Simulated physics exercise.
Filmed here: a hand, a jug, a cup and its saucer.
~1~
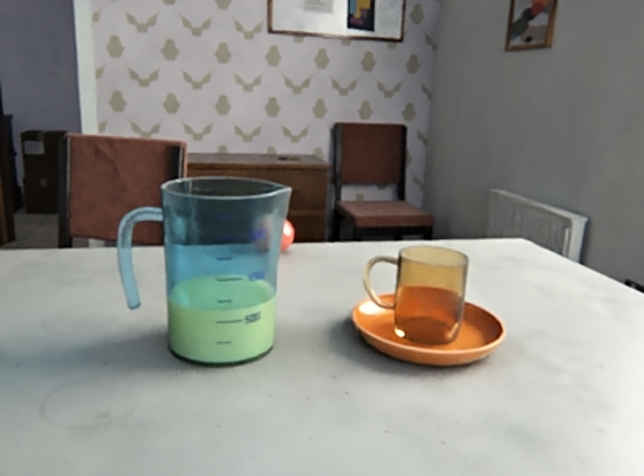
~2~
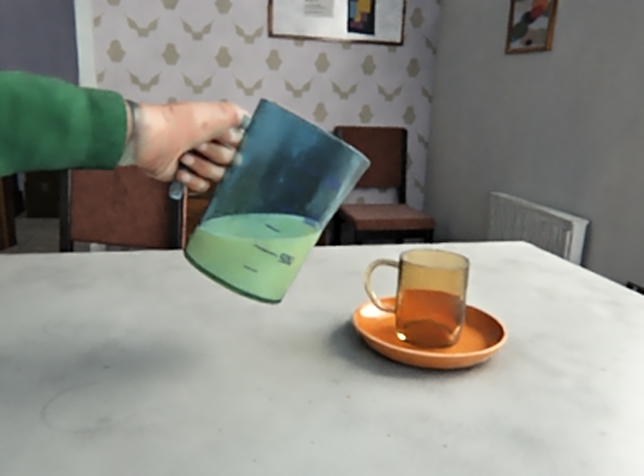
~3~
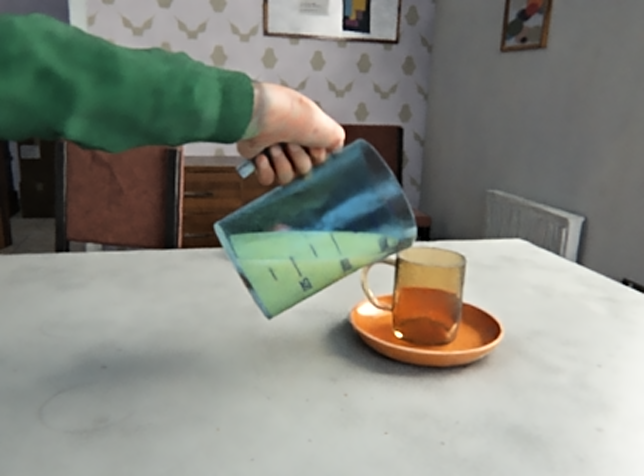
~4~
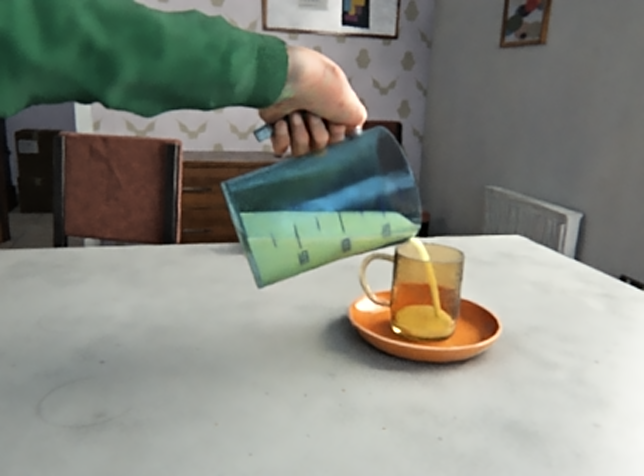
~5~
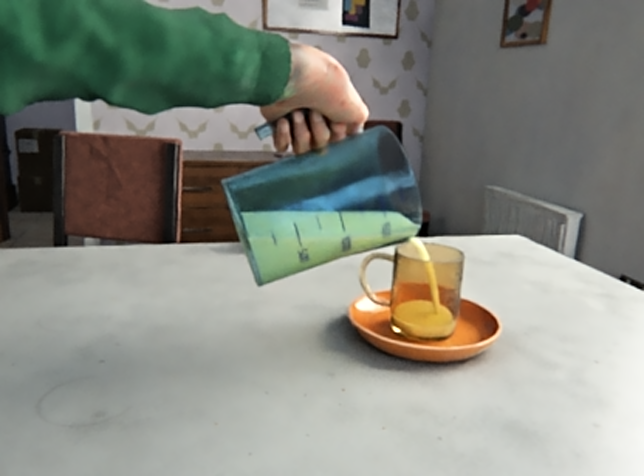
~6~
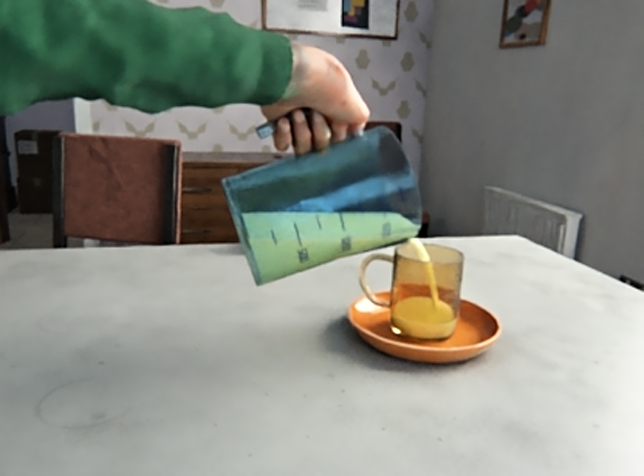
On a pale table in a room with patterned wallpaper, a blue-tinted jug of liquid stands left of an amber cup on an orange saucer. A green-sleeved arm lifts the jug, carries it right and tilts it further, then pours a thin stream into the cup, where liquid gathers.
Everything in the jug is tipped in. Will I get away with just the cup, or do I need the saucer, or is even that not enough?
You need the saucer.
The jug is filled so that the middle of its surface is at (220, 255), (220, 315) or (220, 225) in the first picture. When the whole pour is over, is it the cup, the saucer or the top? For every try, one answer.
As listed: On to the top, the cup holds it, on to the top.
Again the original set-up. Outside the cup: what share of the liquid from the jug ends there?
30 %, more or less.
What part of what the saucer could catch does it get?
I'd put it at about 60 per cent.
Soon after, the cup is about three quarters full; the saucer is dry.
Later, the cup is full to the brim; the saucer is wet, with room to spare.
In the end, the cup is full to the brim; the saucer is wet, with room to spare.
